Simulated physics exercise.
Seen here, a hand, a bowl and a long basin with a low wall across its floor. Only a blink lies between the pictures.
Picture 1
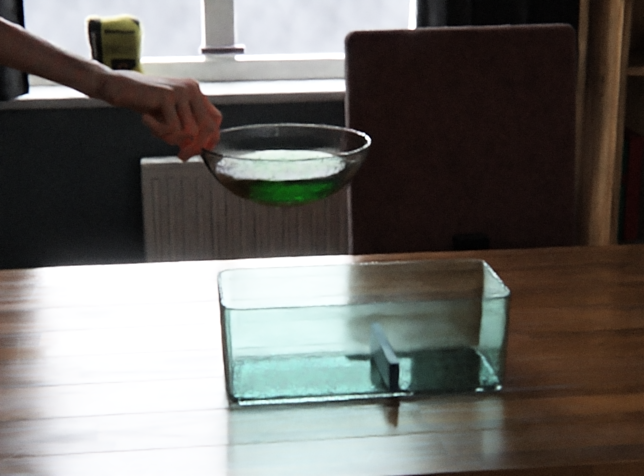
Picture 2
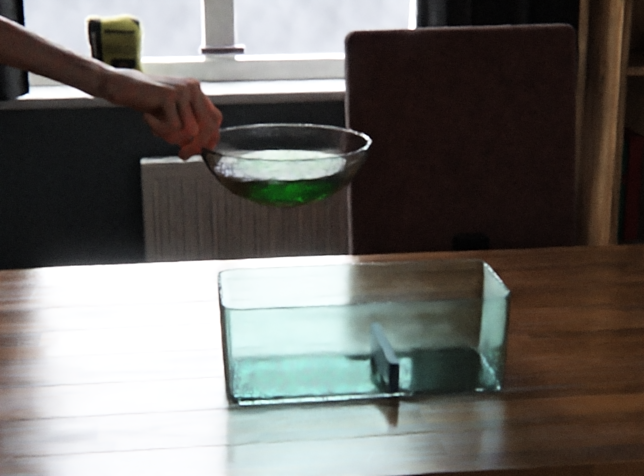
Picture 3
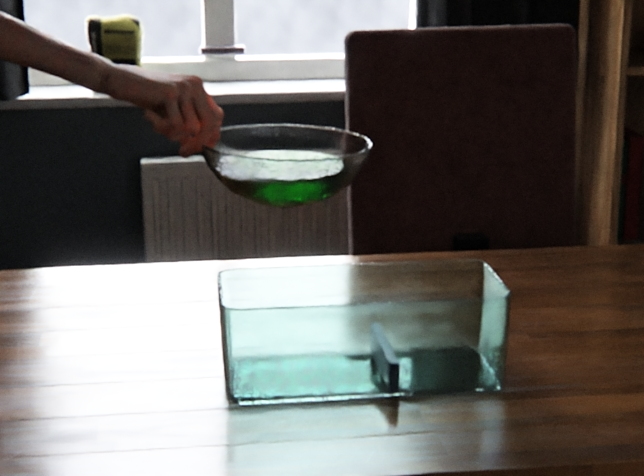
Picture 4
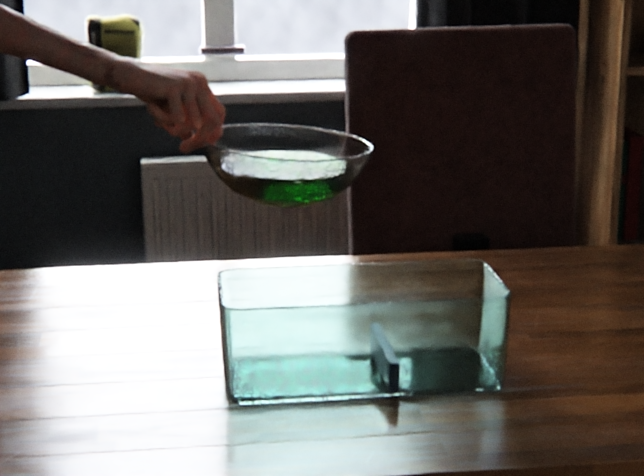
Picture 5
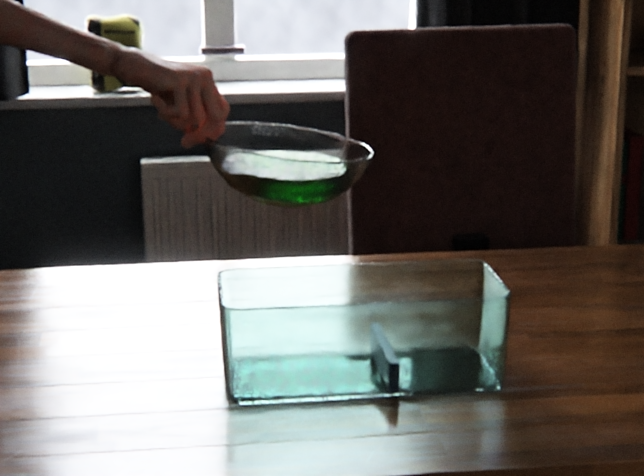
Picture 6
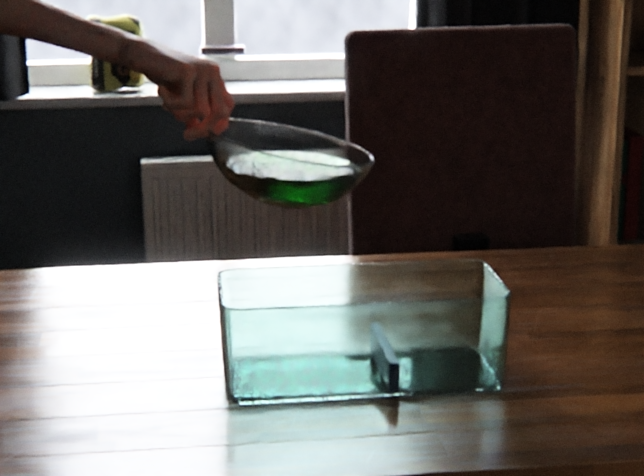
Above a glass basin on a wooden table, a hand slightly tilts a glass bowl rightward.
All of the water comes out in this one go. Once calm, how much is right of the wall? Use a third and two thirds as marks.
In the end above two thirds is right of the wall.
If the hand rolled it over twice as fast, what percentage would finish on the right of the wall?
Roughly 60 in a hundred.
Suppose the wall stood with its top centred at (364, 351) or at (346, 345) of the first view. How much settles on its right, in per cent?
First some 80, then 95 per cent.
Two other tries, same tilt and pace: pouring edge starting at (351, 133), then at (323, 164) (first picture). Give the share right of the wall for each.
Near 60 % and 5 %.
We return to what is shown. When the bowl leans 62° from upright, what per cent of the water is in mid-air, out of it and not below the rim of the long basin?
Near 35 %.
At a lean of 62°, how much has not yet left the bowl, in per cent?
It comes to 35 per cent or so.
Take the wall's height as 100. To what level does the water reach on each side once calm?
The left part 10 per cent, the right part 60.
A moment on, the bowl is tipped part way and 36 per cent is still to pour, 2 is left of the wall and 28 right of it.
Next, the bowl is tipped on its side and 0 per cent is still to pour, 24 is left of the wall and 75 right of it.
Then the bowl is tipped right over and 0 per cent is still to pour, 24 is left of the wall and 75 right of it.
Later the bowl is tipped right over and 0 per cent is still to pour, 24 is left of the wall and 75 right of it.
In the end 24 per cent lies left of the wall, 75 right of it and 1 outside.
